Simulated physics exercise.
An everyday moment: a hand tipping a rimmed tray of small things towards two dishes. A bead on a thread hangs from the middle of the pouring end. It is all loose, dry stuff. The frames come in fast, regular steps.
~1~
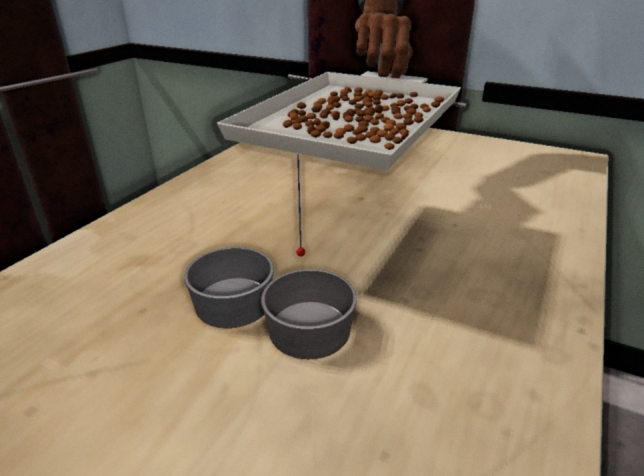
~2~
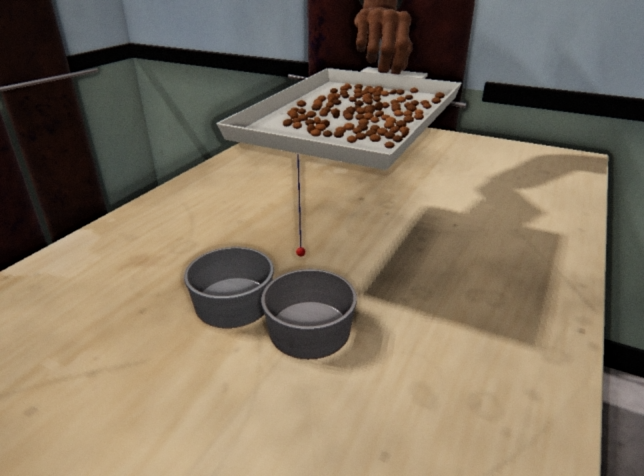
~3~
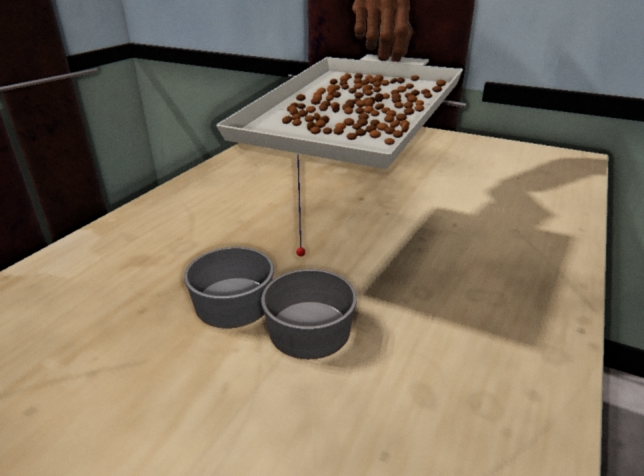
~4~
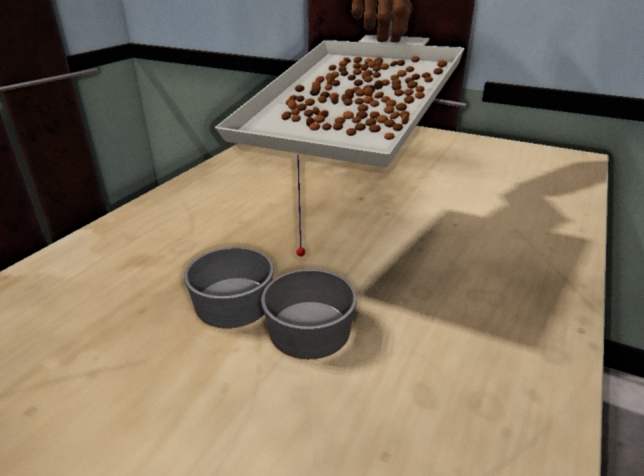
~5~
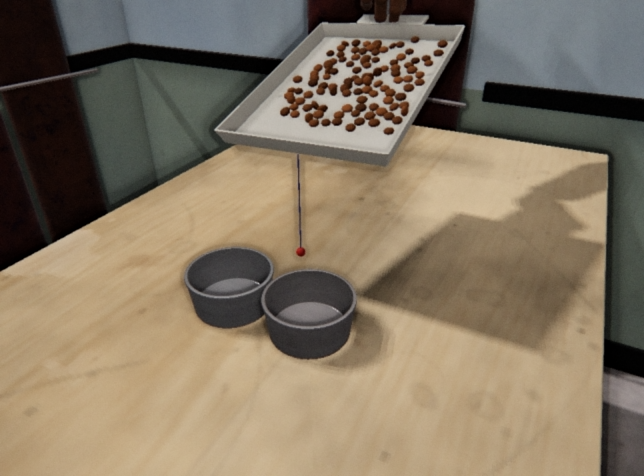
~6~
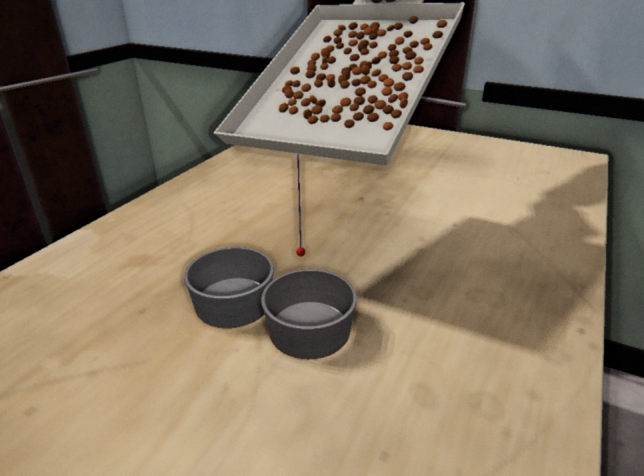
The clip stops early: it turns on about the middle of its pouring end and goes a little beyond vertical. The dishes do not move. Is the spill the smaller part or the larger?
The two hold the larger part of the load.
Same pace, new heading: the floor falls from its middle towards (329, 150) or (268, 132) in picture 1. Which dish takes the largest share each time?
At the first place the dish on the right, at the second the left dish.
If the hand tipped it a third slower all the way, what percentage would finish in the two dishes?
Some 90 per cent.
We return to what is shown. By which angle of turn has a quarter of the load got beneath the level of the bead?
At some 90 degrees.
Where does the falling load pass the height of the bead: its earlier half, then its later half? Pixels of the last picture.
Early half (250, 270), late half (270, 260).
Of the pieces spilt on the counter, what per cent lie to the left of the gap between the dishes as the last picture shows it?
It comes to 70 per cent or so.
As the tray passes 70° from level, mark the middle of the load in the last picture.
Roughly at (281, 139).
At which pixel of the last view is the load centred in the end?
Close to (249, 305).
Just after the last frame, tray tipped steeply; almost all on the tray; about a tenth in the air.
A moment on, tray tipped past a quarter turn; roughly a quarter on the tray; roughly a quarter in the right dish; roughly a third in the left dish; about a tenth outside both; roughly a quarter in the air.
Further on, tray tipped past a quarter turn; roughly a third in the right dish; roughly half in the left dish; about a tenth outside both.
When it is over, tray tipped past a quarter turn; roughly a third in the right dish; roughly half in the left dish; about a tenth outside both.
